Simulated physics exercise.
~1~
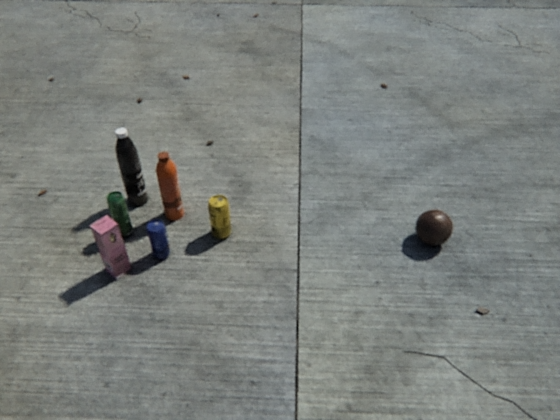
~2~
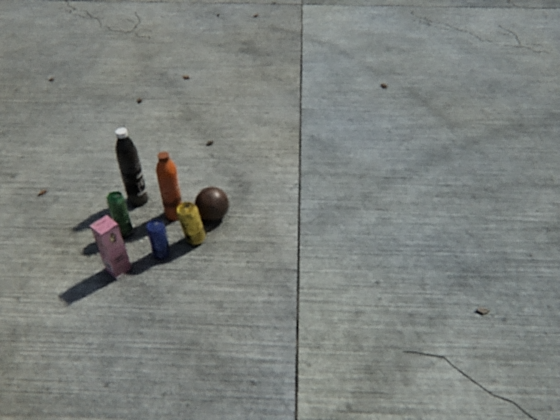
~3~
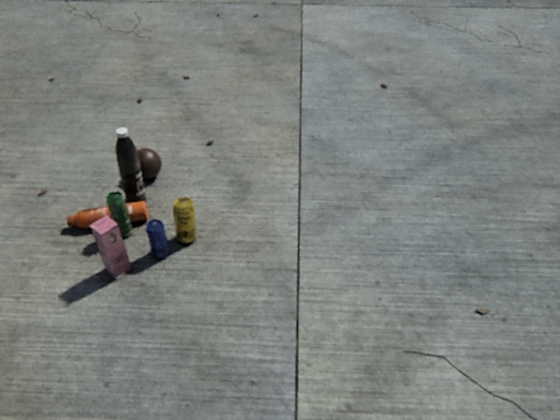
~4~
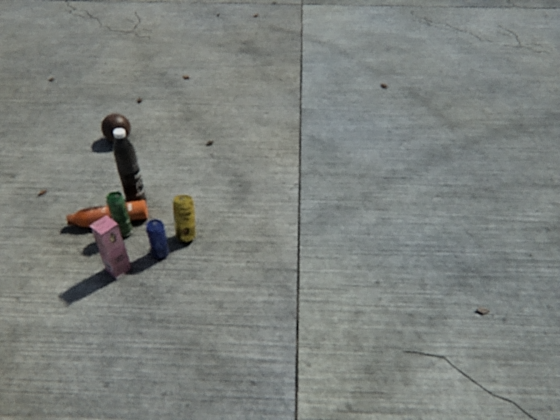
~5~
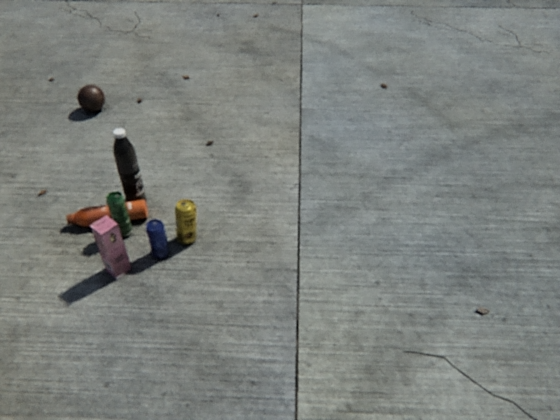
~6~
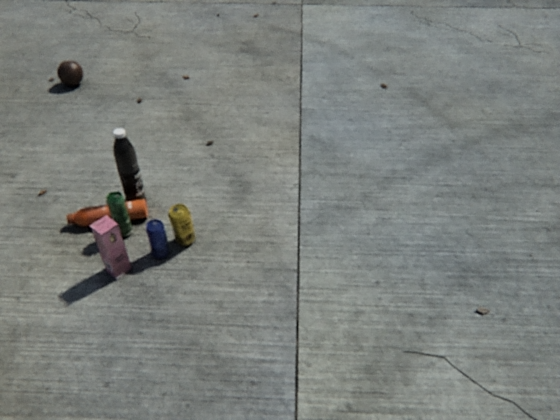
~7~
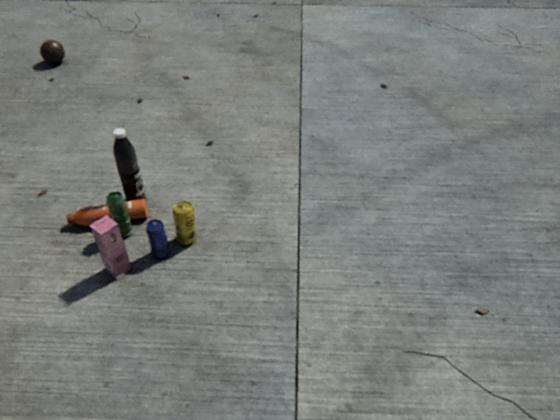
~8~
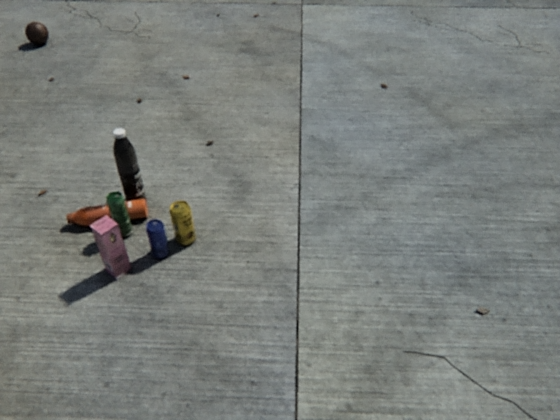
A brown ball rolled left across the concrete into a group of bottles, cans and a carton, nudging the yellow can and toppling the orange bottle, then rolled away toward the upper left while the black bottle and the rest stayed standing.
